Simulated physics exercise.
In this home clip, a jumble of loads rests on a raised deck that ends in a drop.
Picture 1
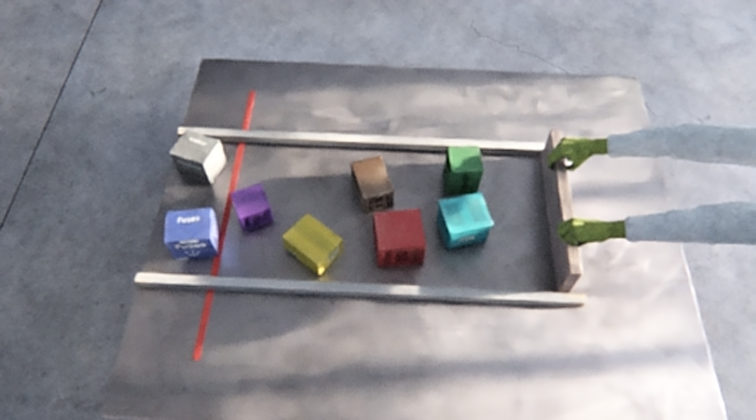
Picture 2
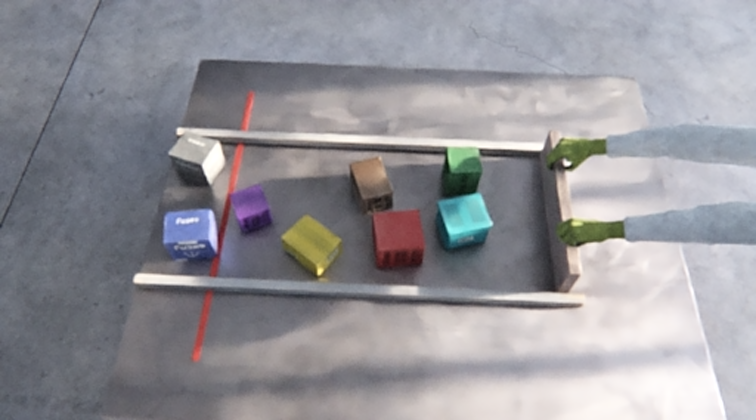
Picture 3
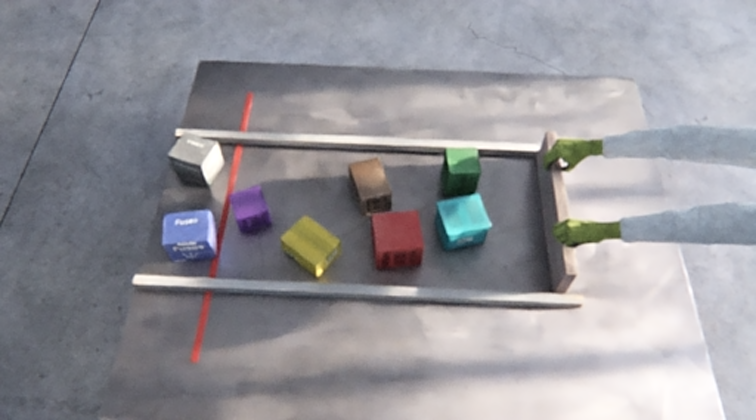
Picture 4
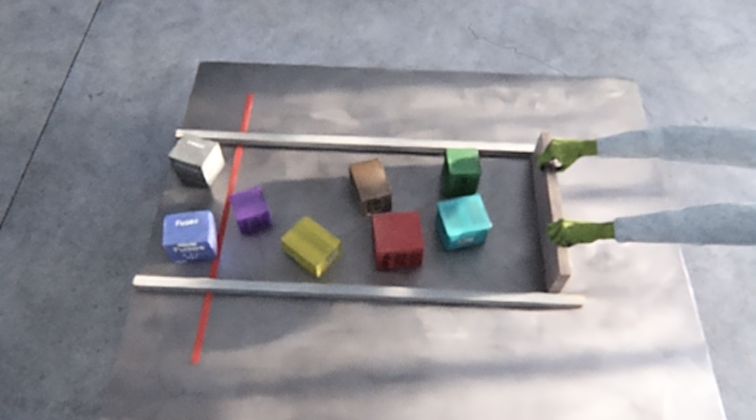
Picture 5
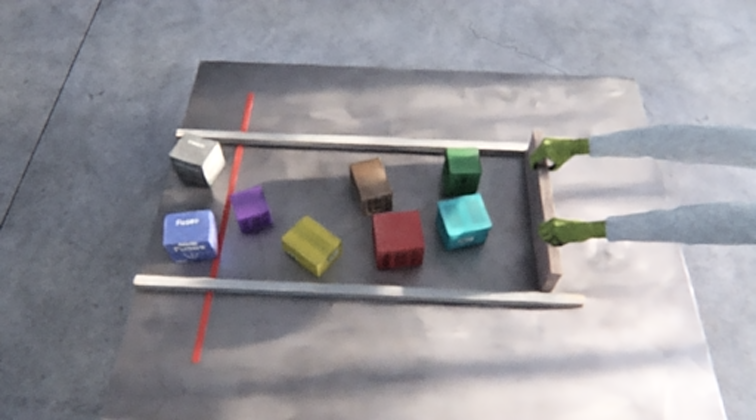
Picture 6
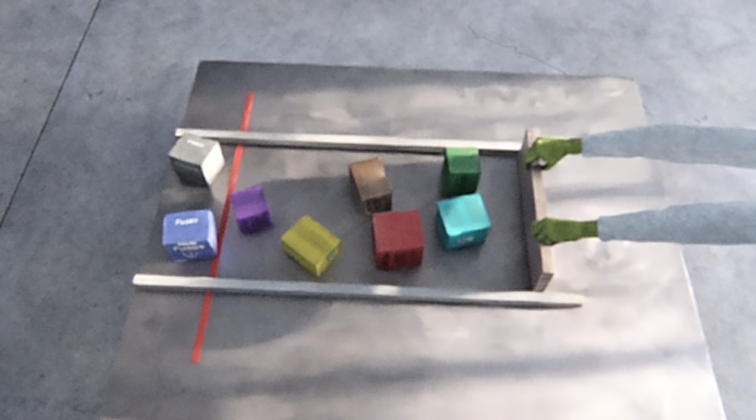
Two green-gloved hands slowly pushed a plank a short way left between two rails, while the colourful boxes in front of it, and the grey and blue ones by the red tape, stayed put.
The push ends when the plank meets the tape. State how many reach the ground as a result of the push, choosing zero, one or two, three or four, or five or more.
The push is going to send one or two over the edge.
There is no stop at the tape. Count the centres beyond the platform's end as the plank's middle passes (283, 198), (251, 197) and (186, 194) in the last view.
Going through the three places, I get 0, 1 and 5.
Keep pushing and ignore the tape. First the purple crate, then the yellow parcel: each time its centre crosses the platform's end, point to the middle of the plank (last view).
First near (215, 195), second near (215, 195).
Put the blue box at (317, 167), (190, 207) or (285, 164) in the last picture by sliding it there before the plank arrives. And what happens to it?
At the three spots, the blue box tips over, tips over and tips over.
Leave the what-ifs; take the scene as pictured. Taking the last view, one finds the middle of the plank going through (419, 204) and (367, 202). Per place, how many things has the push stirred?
The first number is 5, the next one 5.
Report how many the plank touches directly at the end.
The count in contact is 3.
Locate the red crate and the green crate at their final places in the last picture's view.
The first near (191, 250), the second near (216, 159).
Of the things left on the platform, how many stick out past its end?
Overhanging ones - 2.
A little later, none off yet; grey box at rest near (197, 159); blue box at rest near (192, 236); purple crate at rest near (250, 209).
Next, none off yet; grey box at rest near (197, 159); blue box shifted a little near (175, 234); purple crate shifted about its own width near (217, 207).
When it is over, the number that fall off is one or two; down, blue box and grey box.
